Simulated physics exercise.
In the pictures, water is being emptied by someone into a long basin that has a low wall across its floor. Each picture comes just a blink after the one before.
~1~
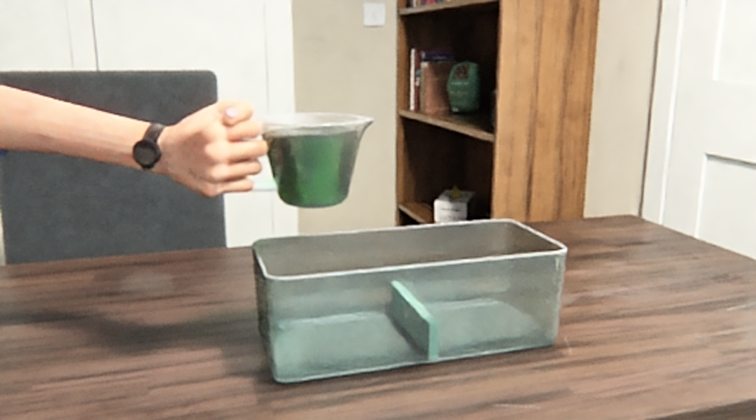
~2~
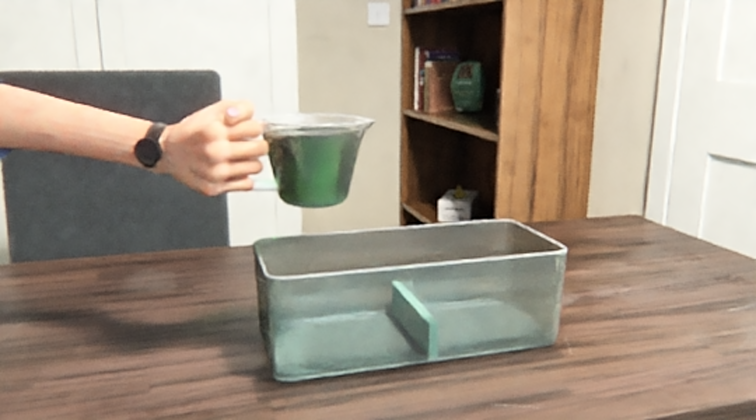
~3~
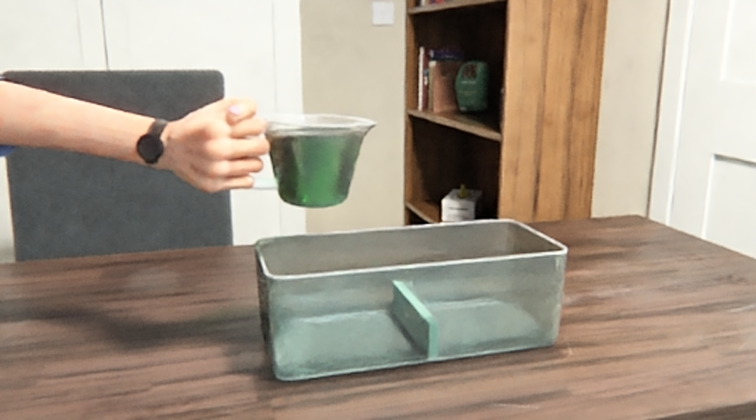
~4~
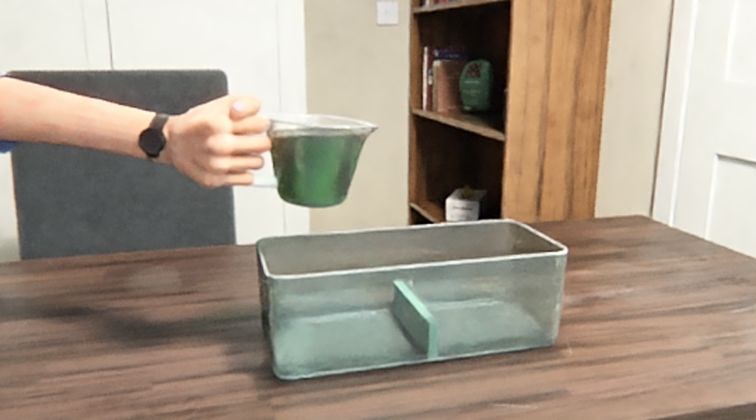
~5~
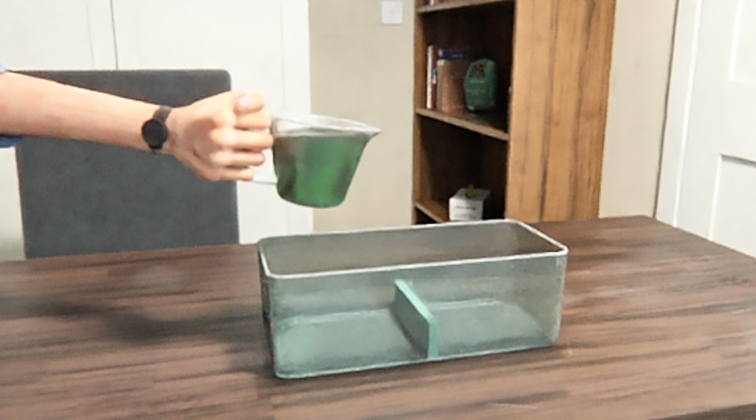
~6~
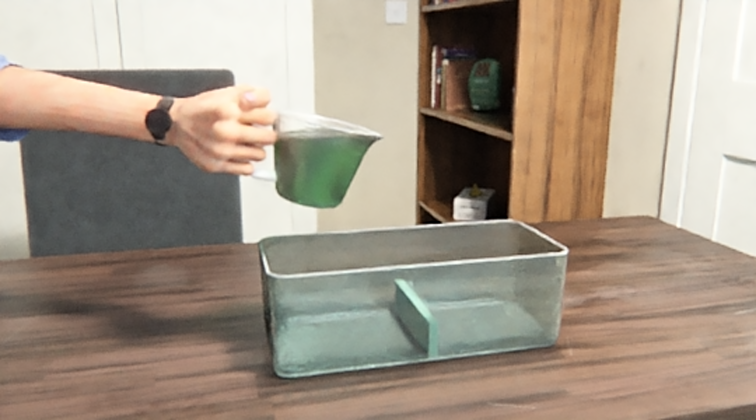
Above a divided clear basin on a table, a hand slightly tilts a green-tinted jug rightward.
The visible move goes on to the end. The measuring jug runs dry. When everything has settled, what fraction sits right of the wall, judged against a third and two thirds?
It settles with between one third and two thirds on the right.
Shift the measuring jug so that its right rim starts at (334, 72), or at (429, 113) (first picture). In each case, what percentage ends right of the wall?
Near 10 in a hundred first, near 95 in a hundred second.
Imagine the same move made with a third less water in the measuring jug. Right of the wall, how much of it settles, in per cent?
Result: Around 35 per cent.
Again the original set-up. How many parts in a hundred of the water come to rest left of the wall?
Around 45 %.
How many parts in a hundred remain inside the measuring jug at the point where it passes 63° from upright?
I'd put it at some 60 in a hundred.
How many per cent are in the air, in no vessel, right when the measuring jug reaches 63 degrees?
Near 20 in a hundred.
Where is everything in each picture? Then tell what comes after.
In the first frame, it leans 0°; its right rim is at (375, 119); the water meets the walls at (264, 133) and (358, 130); the long basin's rim runs from (259, 260) to (538, 235); the wall's top is at (413, 302).
In the second frame, it leans 1°; its right rim is at (375, 120); the water meets the walls at (265, 134) and (359, 131).
In the third frame, it leans 2°; its right rim is at (377, 122); the water meets the walls at (266, 133) and (360, 131).
In the fourth frame, it leans 5°; its right rim is at (379, 126); the water meets the walls at (269, 133) and (362, 133).
In the fifth frame, it leans 9°; its right rim is at (381, 130); the water meets the walls at (272, 135) and (366, 133).
In the sixth frame, it leans 13°; its right rim is at (384, 136); the water meets the walls at (276, 136) and (372, 135).
A moment on, the measuring jug is tipped part way and 62 per cent is still to pour, 2 is left of the wall and 15 right of it.
Next, the measuring jug is tipped on its side and 11 per cent is still to pour, 25 is left of the wall and 55 right of it.
Then the measuring jug is tipped on its side and 0 per cent is still to pour, 43 is left of the wall and 57 right of it.
Later the measuring jug is tipped on its side and 0 per cent is still to pour, 43 is left of the wall and 57 right of it.
Finally, 43 per cent lies left of the wall, 57 right of it and 1 outside.
